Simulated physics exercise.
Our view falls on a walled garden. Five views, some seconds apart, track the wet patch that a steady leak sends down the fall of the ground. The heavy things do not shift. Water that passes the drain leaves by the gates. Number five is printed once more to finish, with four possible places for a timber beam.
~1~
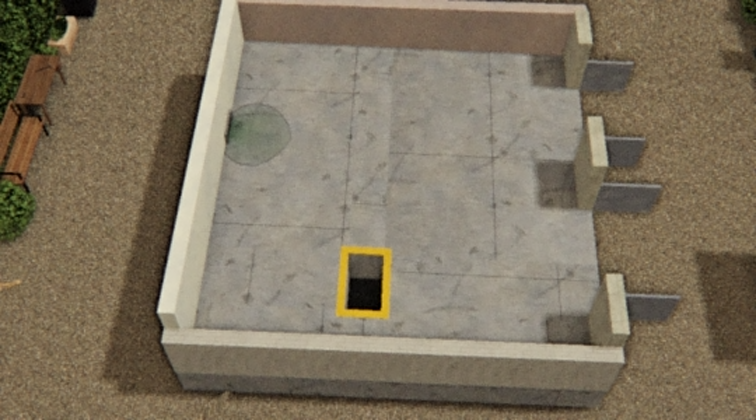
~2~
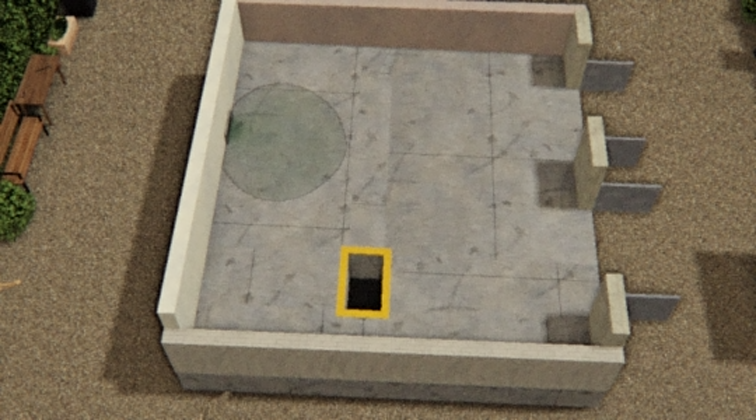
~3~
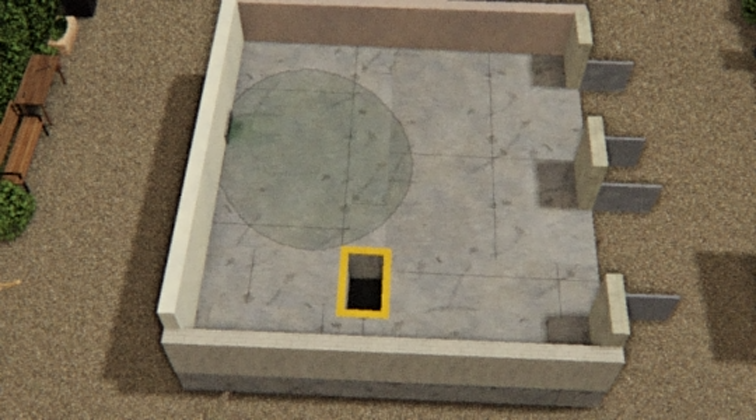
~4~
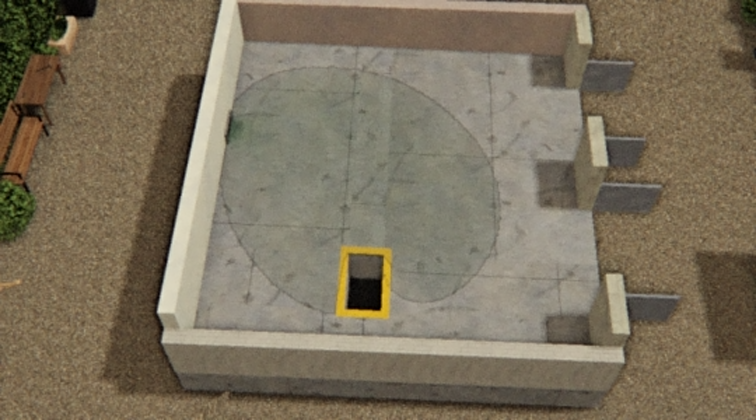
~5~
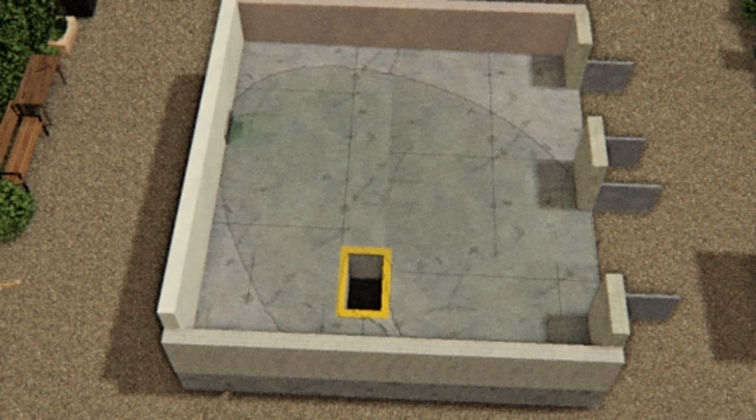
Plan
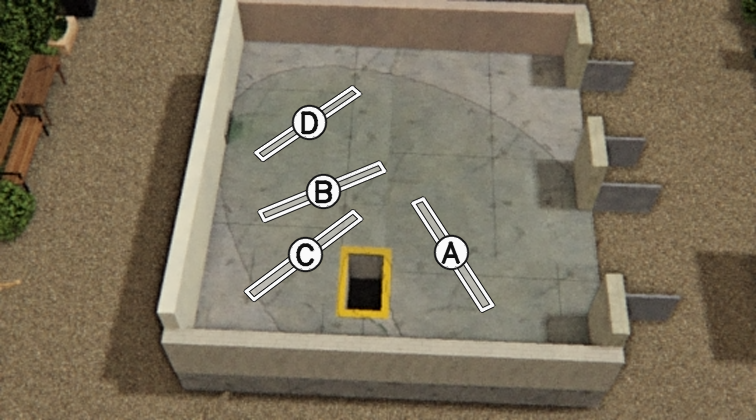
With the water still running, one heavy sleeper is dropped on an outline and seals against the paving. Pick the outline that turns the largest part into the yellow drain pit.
The answer is place A.
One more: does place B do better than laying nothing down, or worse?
Place B is worse.
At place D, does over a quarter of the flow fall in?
No, it does not.
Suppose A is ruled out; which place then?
D.
On the marked copy, A from (418, 201) to (487, 307); B from (262, 216) to (381, 167); C from (250, 295) to (356, 215); D from (259, 156) to (355, 90).
If A is chosen, about 22 % of the stream runs into the yellow drain pit, about 77 % out by the gates.
If B is chosen, about 2 % of the stream runs into the yellow drain pit, about 96 % out by the gates.
If C is chosen, about 3 % of the stream runs into the yellow drain pit, about 96 % out by the gates.
If D is chosen, about 14 % of the stream runs into the yellow drain pit, about 84 % out by the gates.
